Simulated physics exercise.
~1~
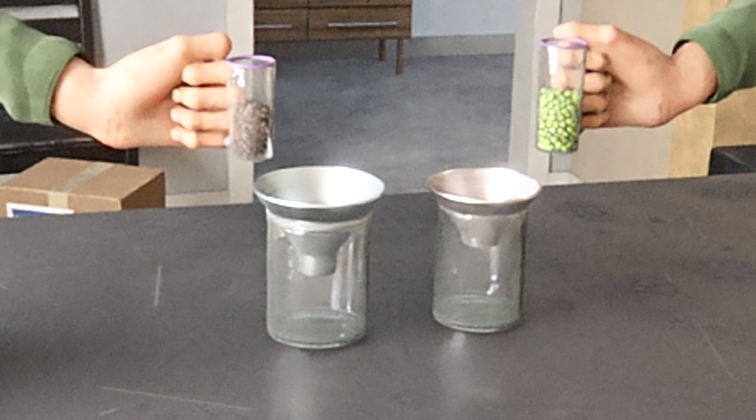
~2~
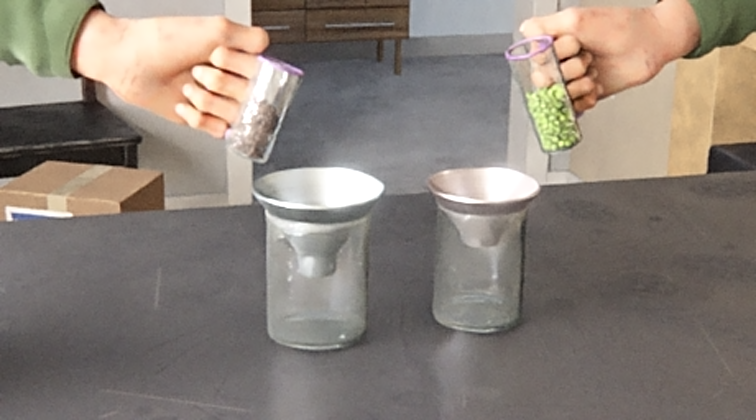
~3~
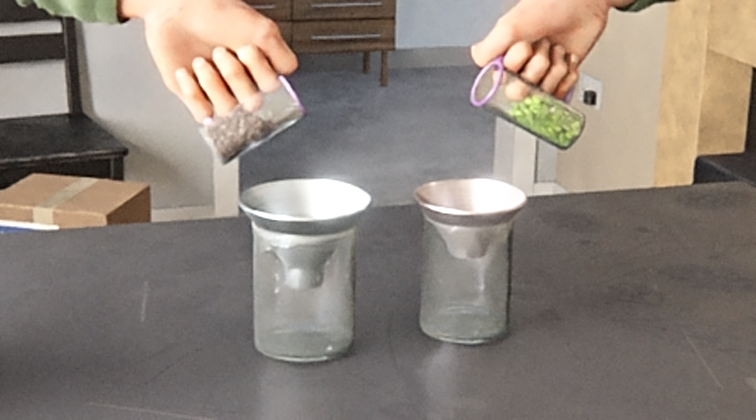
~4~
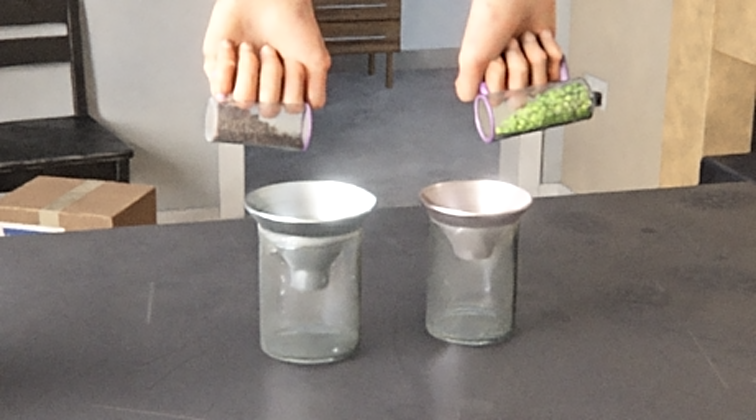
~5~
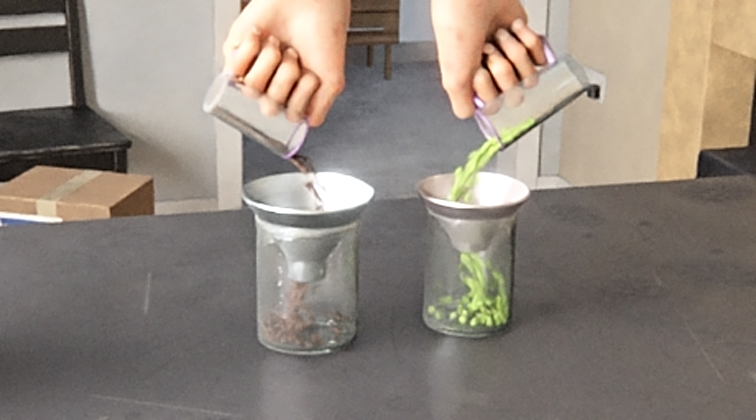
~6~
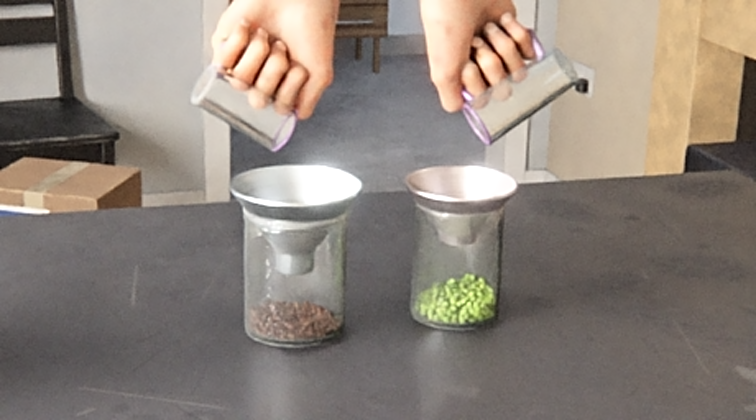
Two hands tipped small clear cups, one of dark brown bits on the left and one of bright green pieces on the right, over funnels in glass jars, and everything poured through until both cups were empty and the contents lay in the jars.
